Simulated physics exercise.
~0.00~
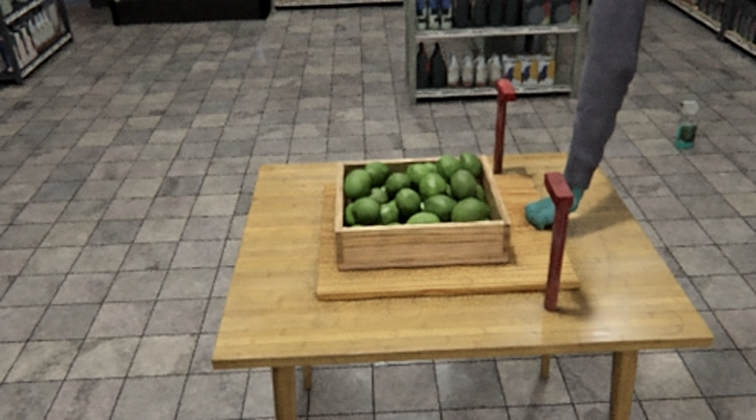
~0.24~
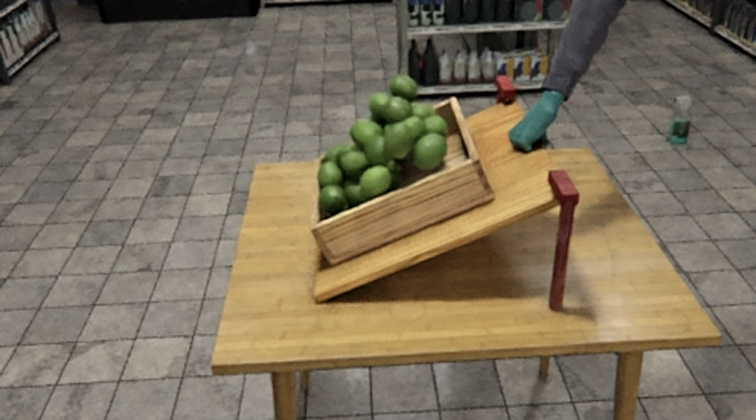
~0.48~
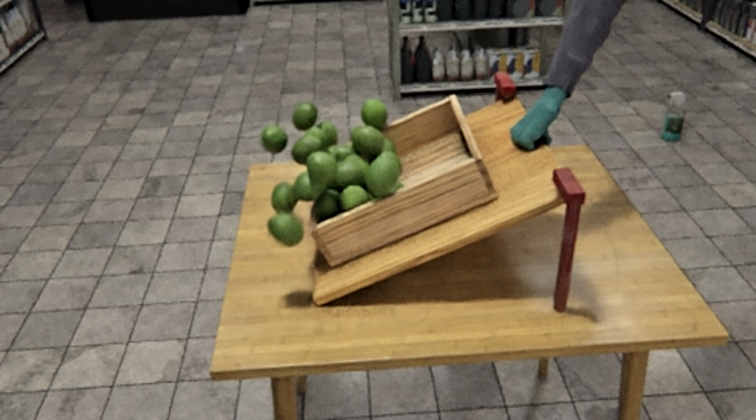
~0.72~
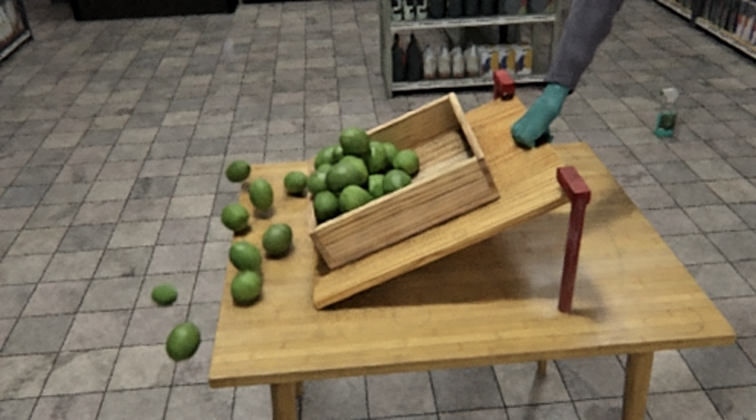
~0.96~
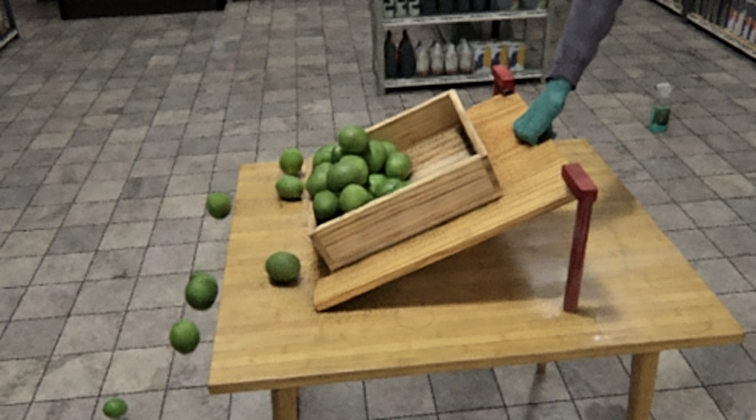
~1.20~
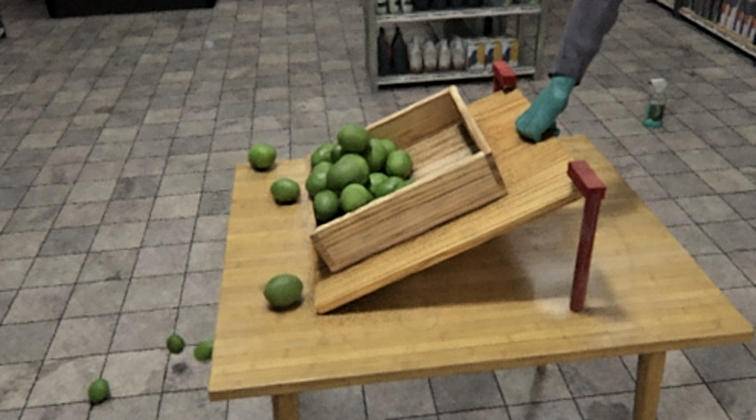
At first, a wooden basket full of green limes sits level on a board on a wooden table in a store aisle, with a teal-gloved hand at the board's right edge between two red stops. The hand swiftly lifts that side, and the board and basket tilt down to the left until the board meets the stops. The limes heap up and fly out over the basket's lower end. Several land on the table and roll left, dropping off its edge to the tiled floor. Finally, the hand holds the board tilted, with most limes still bunched in the basket's lower end, a few resting on the table and others on the floor.
